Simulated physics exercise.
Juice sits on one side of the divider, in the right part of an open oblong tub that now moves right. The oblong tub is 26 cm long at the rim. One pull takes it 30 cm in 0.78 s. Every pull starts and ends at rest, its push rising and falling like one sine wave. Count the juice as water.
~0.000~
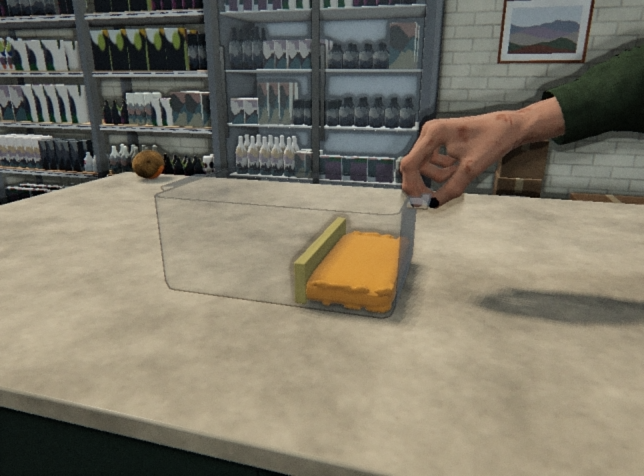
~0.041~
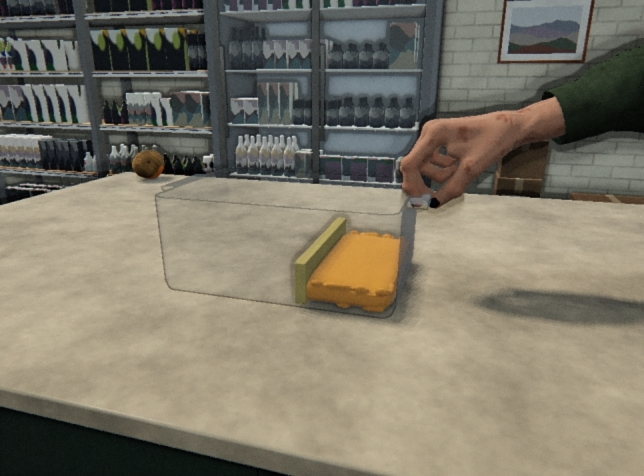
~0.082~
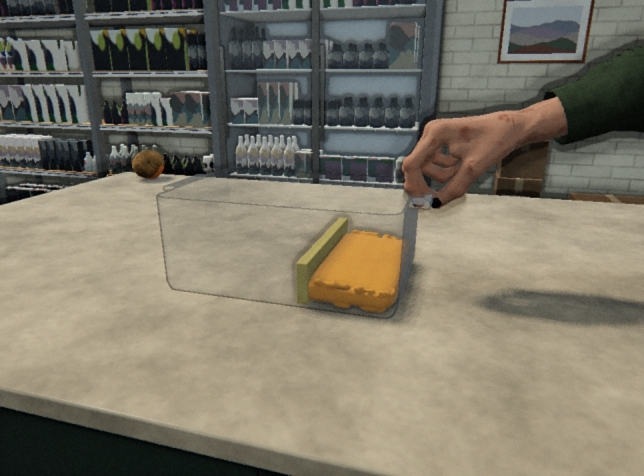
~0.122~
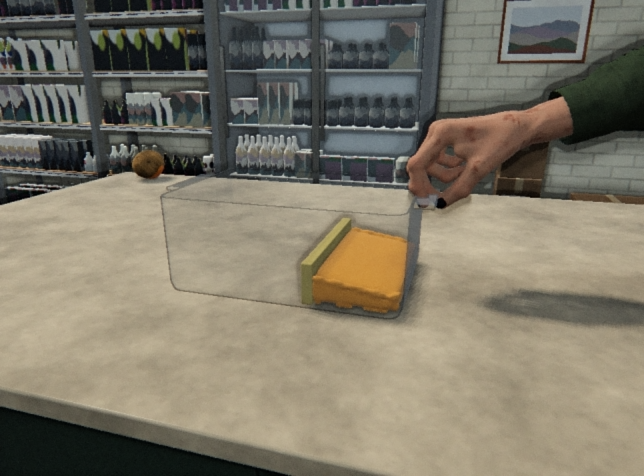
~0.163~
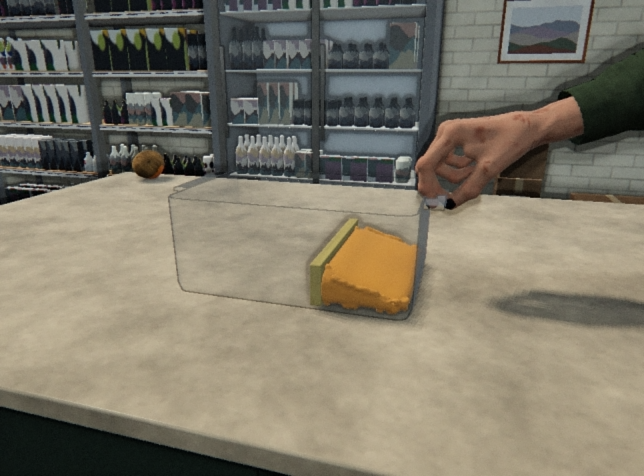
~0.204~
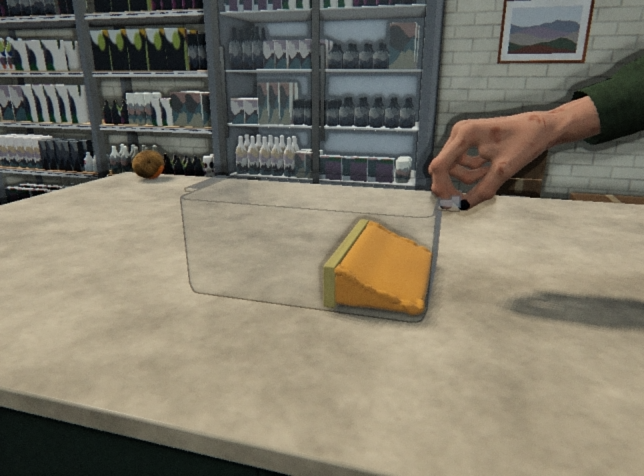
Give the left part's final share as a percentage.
Roughly 1 per cent ends on the left.
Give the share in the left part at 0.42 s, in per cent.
About 2 per cent.
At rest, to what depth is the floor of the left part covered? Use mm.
Some 0 mm deep.
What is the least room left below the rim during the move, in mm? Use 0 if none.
Some 55 mm.
Then, 0.42 s in, it has gone 17 cm; 1 per cent is on the left side and 0 is out of the oblong tub.
Then, 0.64 s in, it has gone 29 cm; 1 per cent is on the left side and 0 is out of the oblong tub.
Then, 0.85 s in, it has gone 30 cm; 1 per cent is on the left side and 0 is out of the oblong tub.
Then, 1.07 s in, it has gone 30 cm; 1 per cent is on the left side and 0 is out of the oblong tub.
Finally, 1 per cent is on the left side and 0 is out of the oblong tub.
